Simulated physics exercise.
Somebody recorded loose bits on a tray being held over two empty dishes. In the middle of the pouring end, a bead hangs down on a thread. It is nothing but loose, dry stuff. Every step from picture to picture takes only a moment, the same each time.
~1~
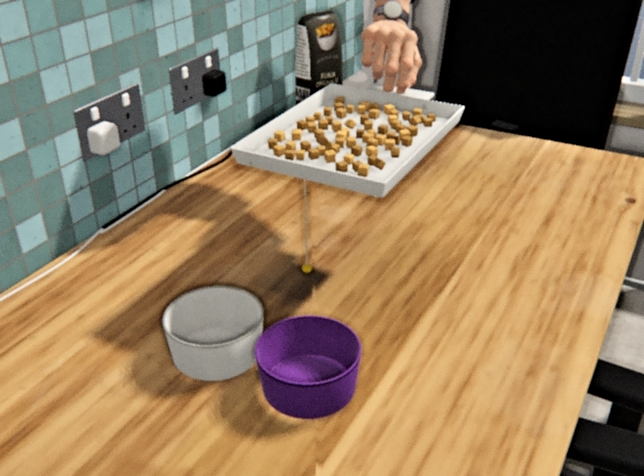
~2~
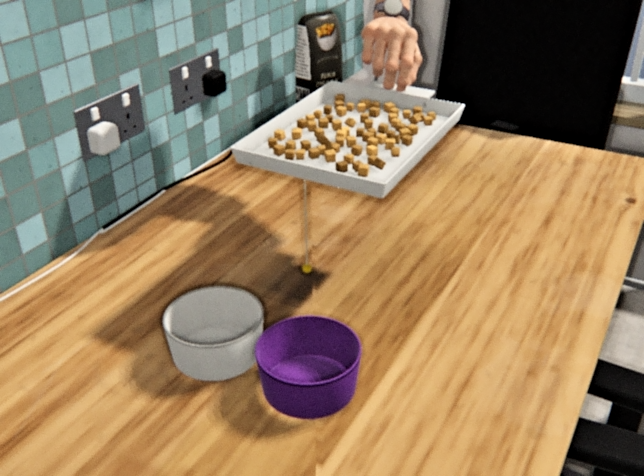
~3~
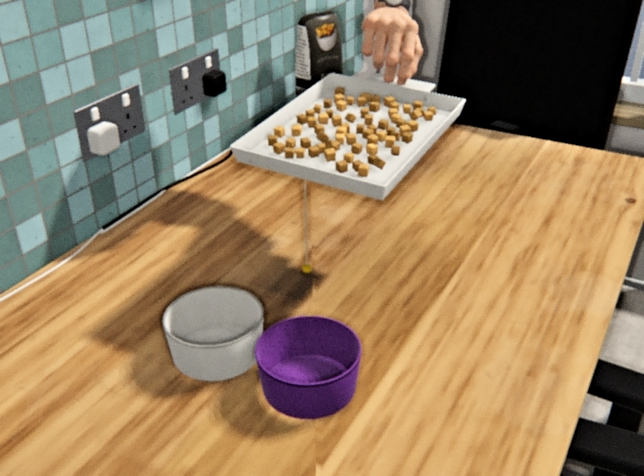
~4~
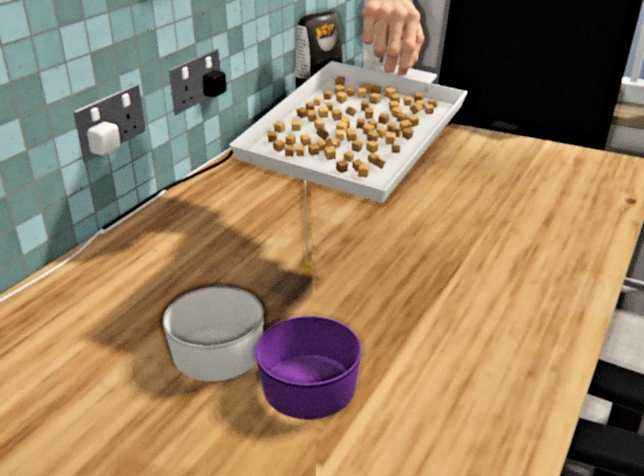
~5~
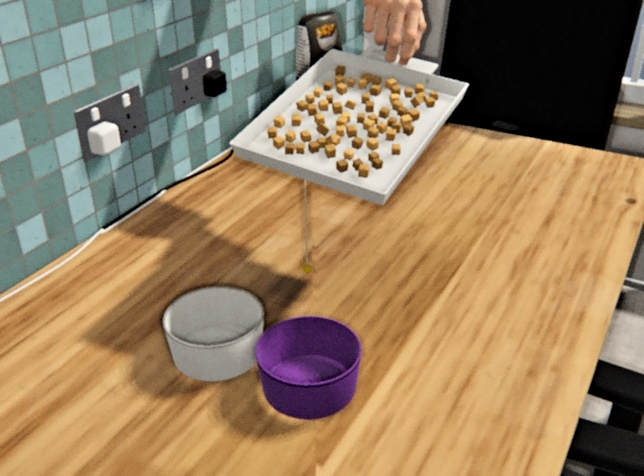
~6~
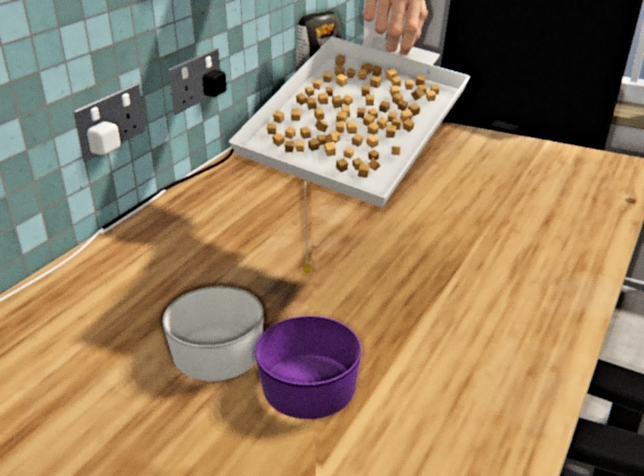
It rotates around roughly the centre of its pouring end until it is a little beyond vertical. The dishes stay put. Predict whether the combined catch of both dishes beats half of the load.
The combined catch falls short of half.
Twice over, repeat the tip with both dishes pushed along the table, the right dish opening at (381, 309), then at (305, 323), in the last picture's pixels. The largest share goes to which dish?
In the first position the right of the two, in the second the right of the two.
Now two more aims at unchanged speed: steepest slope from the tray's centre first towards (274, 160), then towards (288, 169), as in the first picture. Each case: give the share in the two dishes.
For the first aim it is 10 in a hundred, for the second 40 in a hundred.
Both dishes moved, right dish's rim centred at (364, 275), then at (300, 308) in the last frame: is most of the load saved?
A minority, then a minority.
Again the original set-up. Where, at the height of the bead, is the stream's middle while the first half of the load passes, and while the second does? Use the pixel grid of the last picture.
At about (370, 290), then at (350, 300).
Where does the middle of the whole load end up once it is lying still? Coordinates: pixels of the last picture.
Roughly at (364, 354), give or take.
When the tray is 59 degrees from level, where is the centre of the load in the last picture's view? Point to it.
(360, 159).
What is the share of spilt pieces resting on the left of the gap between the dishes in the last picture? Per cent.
About 0 %.
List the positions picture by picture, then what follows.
In the first picture, corners of the pouring end near (236, 147) and (383, 180), level; middle of the load near (360, 134), small wooden cubes; left dish near (185, 358); right dish near (282, 396); bead on its thread near (307, 268).
In the second picture, corners of the pouring end near (236, 146) and (383, 181), level; middle of the load near (360, 133).
In the third picture, corners of the pouring end near (236, 145) and (383, 183), tipped barely, lowest at the right corner; middle of the load near (360, 129).
In the fourth picture, corners of the pouring end near (236, 144) and (383, 187), tipped a little, lowest at the right corner; middle of the load near (361, 124).
In the fifth picture, corners of the pouring end near (236, 142) and (383, 190), tipped a little, lowest at the right corner; middle of the load near (361, 119).
In the sixth picture, corners of the pouring end near (235, 140) and (383, 193), tipped clearly, lowest at the right corner; middle of the load near (361, 113), a little on the move; left dish near (185, 359); right dish near (282, 396).
Shortly afterwards, tray tipped steeply; the whole lot on the tray.
Next, tray tipped right over; the whole lot on the tray.
Some moments later, tray tipped past a quarter turn; a little in the right dish; all but a few outside both.
In the end, tray tipped past a quarter turn; a little in the right dish; none at all in the left dish; all but a few outside both.
